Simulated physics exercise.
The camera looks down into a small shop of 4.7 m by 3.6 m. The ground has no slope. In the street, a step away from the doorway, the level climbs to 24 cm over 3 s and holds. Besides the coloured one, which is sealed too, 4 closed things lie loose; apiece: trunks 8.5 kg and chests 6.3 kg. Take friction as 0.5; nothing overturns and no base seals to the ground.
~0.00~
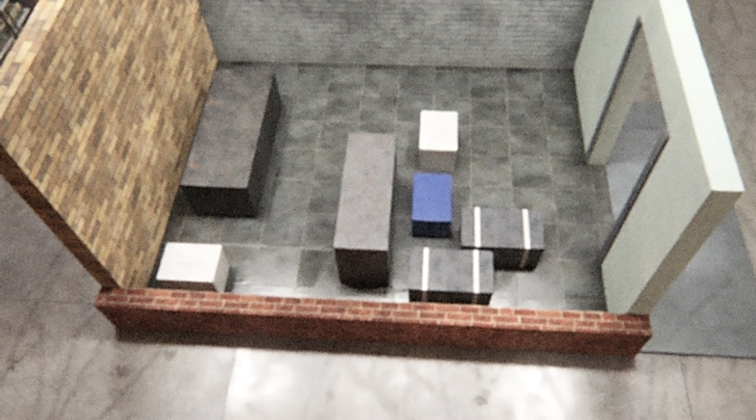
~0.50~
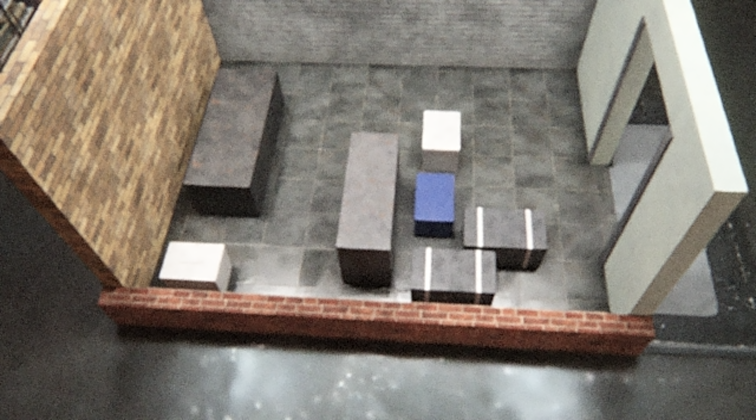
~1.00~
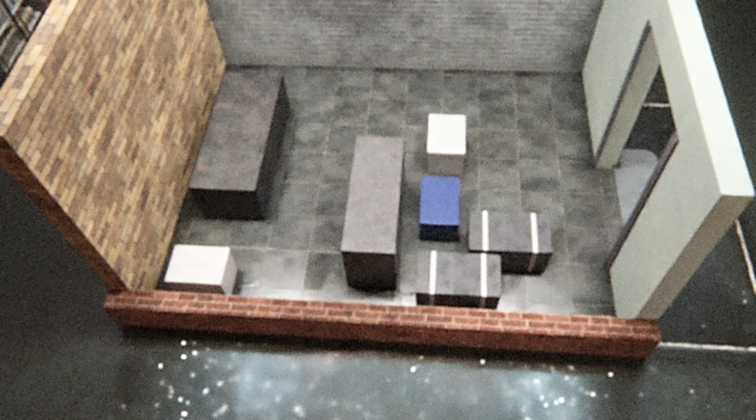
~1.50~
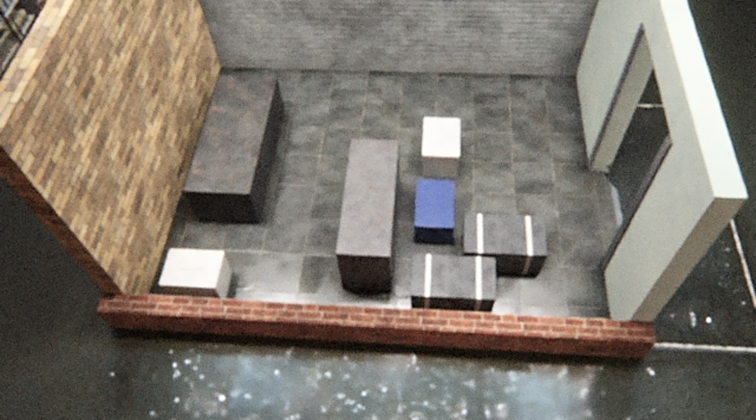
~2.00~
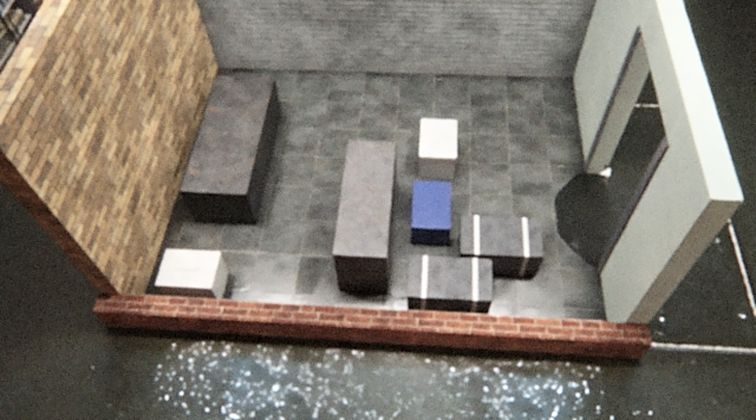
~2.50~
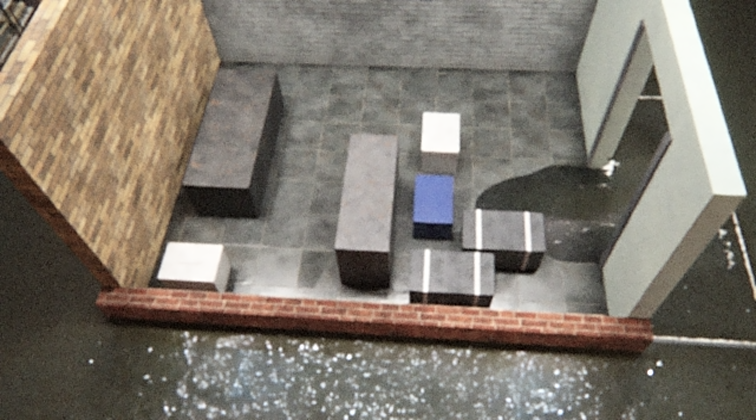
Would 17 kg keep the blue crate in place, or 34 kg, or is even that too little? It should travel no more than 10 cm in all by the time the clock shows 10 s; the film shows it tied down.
For it, neither load is enough.
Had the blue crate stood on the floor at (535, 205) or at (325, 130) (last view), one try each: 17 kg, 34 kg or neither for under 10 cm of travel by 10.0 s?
In turn: Neither is enough; it takes the larger.
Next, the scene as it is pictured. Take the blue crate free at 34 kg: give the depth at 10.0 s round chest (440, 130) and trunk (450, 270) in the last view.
About 15 and 12 cm.
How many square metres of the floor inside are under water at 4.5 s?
About 9.0 m2.
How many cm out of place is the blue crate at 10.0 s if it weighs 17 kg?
Roughly 250 cm.
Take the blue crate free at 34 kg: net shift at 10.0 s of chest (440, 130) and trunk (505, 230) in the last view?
In turn: 250 cm, 60 cm.
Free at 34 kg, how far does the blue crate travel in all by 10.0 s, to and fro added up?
About 100 cm.
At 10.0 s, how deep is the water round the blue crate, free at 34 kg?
Roughly 9 cm.
After 3.5 s the blue crate would be 16 cm from its start with 17 kg and 1 cm from its start with 34 kg; 6 cm of water round it then.
After 4.5 s the blue crate would be 20 cm from its start with 17 kg and 16 cm from its start with 34 kg; 7 cm of water round it then.
After 7.0 s the blue crate would be 103 cm from its start with 17 kg and 18 cm from its start with 34 kg; 10 cm of water round it then.
After 10.0 s the blue crate would be 248 cm from its start with 17 kg and 97 cm from its start with 34 kg; 9 cm of water round it then.
